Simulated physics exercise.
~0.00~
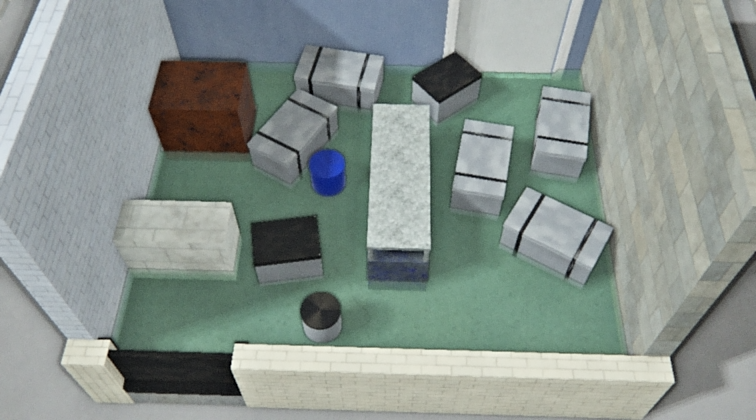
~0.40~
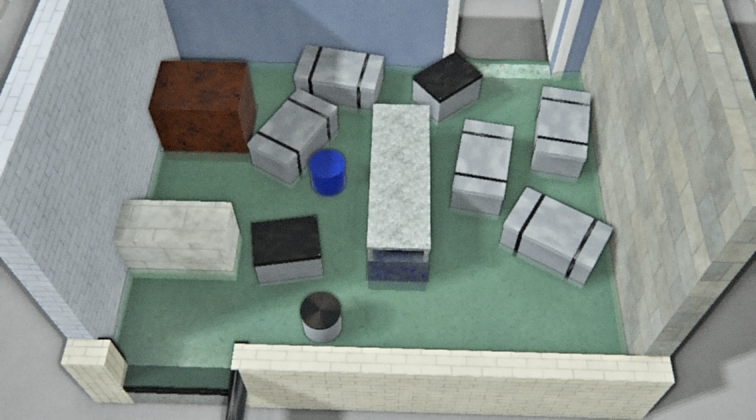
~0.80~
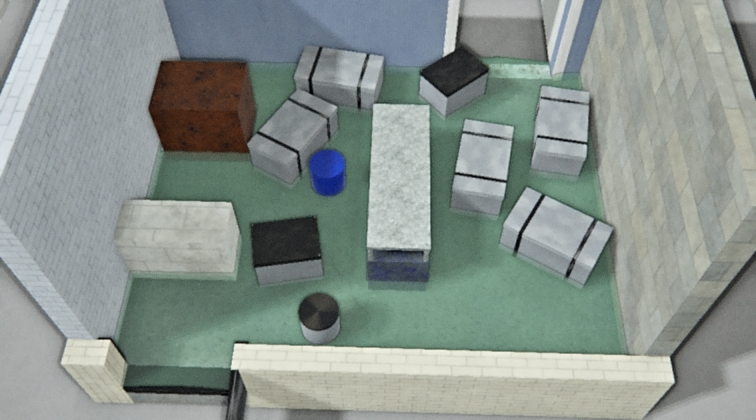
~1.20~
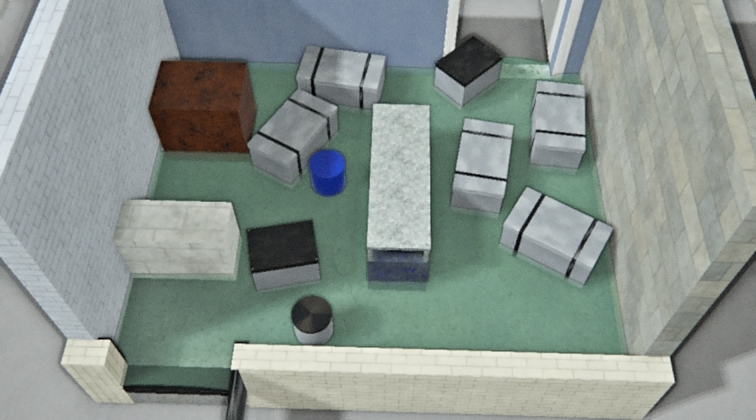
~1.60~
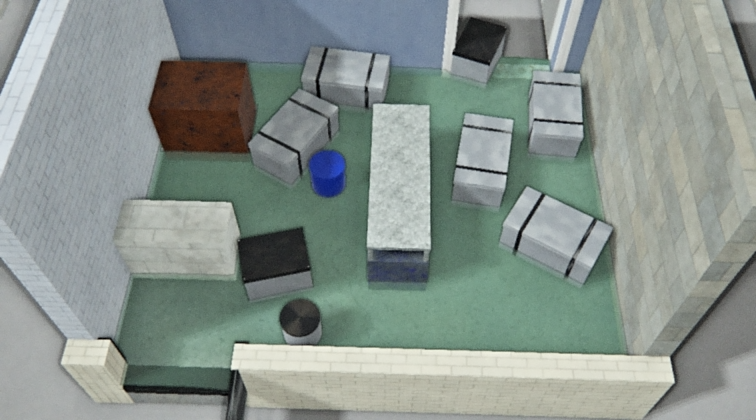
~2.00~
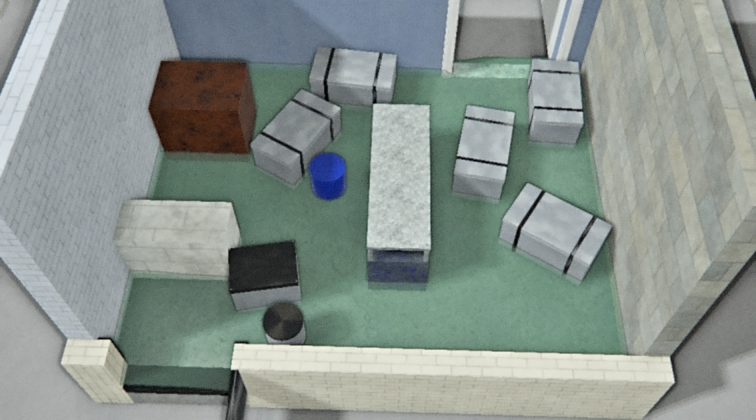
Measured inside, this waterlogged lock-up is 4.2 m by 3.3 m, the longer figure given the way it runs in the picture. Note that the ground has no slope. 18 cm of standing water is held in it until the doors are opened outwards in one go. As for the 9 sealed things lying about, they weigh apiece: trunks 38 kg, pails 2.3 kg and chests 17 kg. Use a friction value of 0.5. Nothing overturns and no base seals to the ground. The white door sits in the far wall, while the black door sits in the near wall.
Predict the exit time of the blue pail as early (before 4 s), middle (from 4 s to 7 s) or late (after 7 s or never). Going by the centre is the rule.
Late.
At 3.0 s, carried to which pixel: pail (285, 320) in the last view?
Look about (260, 330).
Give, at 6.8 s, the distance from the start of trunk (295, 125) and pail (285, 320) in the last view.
In order: 20 cm and 50 cm.
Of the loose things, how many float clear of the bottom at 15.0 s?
My tally comes to 6.
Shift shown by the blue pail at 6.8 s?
Displacement near 40 cm.
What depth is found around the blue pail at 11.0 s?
Roughly 11 cm deep.
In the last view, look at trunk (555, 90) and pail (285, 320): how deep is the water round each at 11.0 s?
7 and 8 cm.
After 3.0 s the blue pail is near (333, 173), 0.1 m from its start, afloat; 1 of 9 are out; 8 afloat.
After 6.8 s the blue pail is near (334, 204), 0.4 m from its start, afloat; 1 of 9 are out; 6 afloat.
After 11.0 s the blue pail is near (323, 238), 0.7 m from its start, afloat; 1 of 9 are out; 6 afloat.
After 15.0 s the blue pail is near (311, 277), 1.1 m from its start, afloat; 1 of 9 are out; 6 afloat.
